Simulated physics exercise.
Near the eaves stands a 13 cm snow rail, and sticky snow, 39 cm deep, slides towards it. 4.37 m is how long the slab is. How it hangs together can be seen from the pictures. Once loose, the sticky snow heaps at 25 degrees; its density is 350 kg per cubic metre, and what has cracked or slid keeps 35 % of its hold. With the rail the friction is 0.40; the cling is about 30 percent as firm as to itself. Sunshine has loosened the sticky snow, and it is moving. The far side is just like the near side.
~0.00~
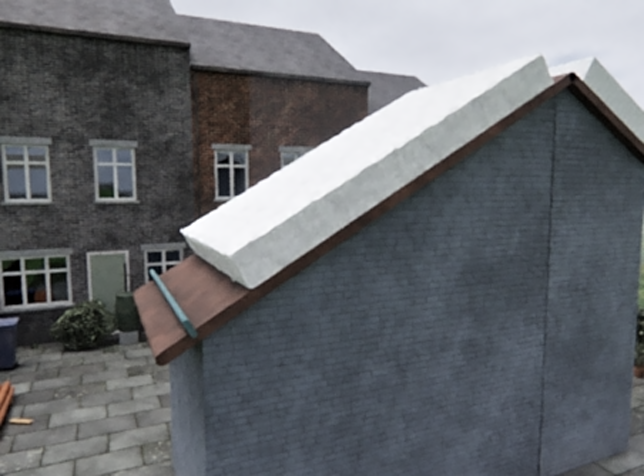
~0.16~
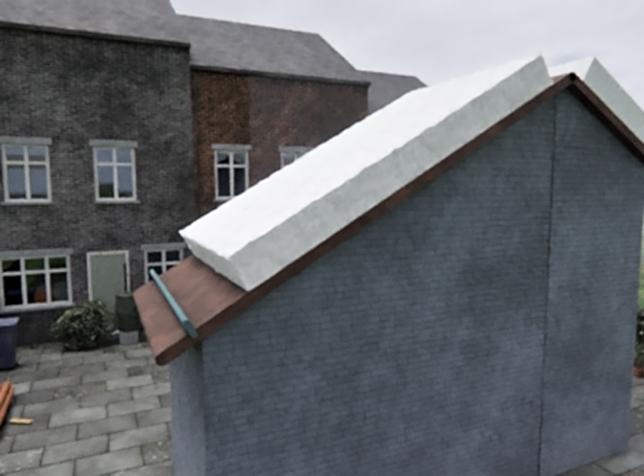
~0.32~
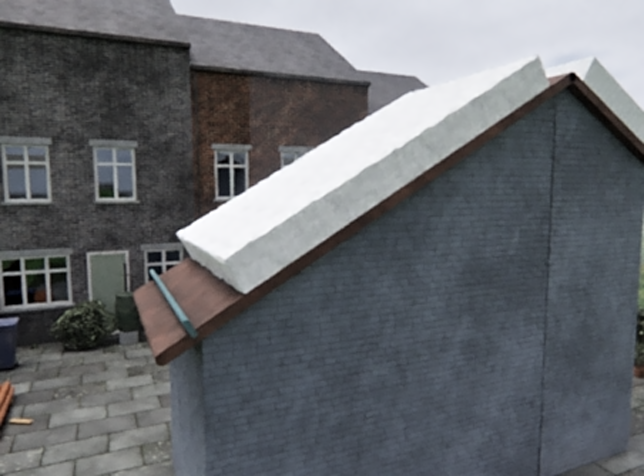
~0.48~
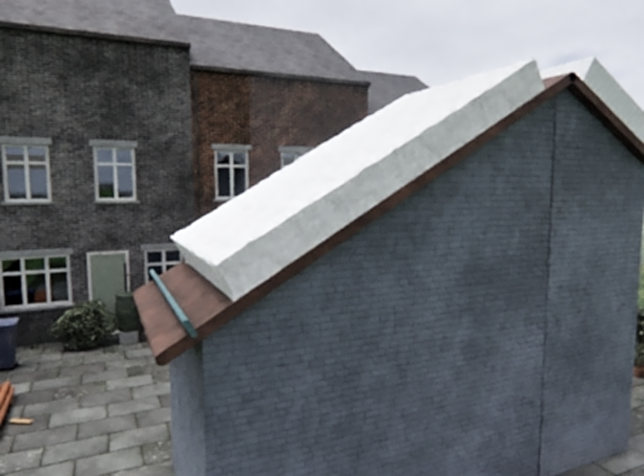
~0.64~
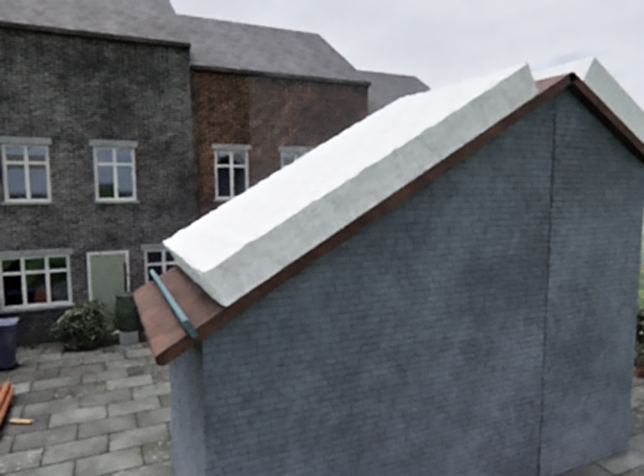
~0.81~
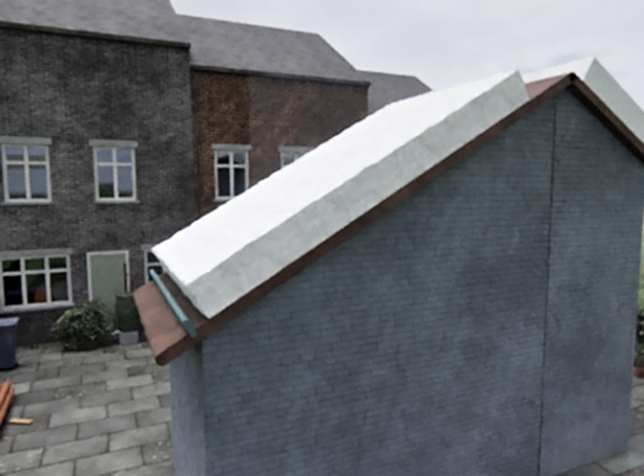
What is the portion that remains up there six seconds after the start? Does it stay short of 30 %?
No, it passes 30 %.
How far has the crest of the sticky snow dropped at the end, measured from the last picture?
Around 1.3 m.
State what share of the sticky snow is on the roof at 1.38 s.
Roughly 95 per cent.
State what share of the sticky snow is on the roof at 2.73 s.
60 per cent.
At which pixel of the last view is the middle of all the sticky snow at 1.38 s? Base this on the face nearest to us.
Look around (327, 215) on the near face.
By 1.38 s, 96 % of the snow is on the roof.
By 2.05 s, 78 % of the snow is on the roof.
By 2.73 s, 62 % of the snow is on the roof.
By 3.40 s, 53 % of the snow is on the roof.
By 6.00 s, at the end, 48 % of the snow is on the roof.
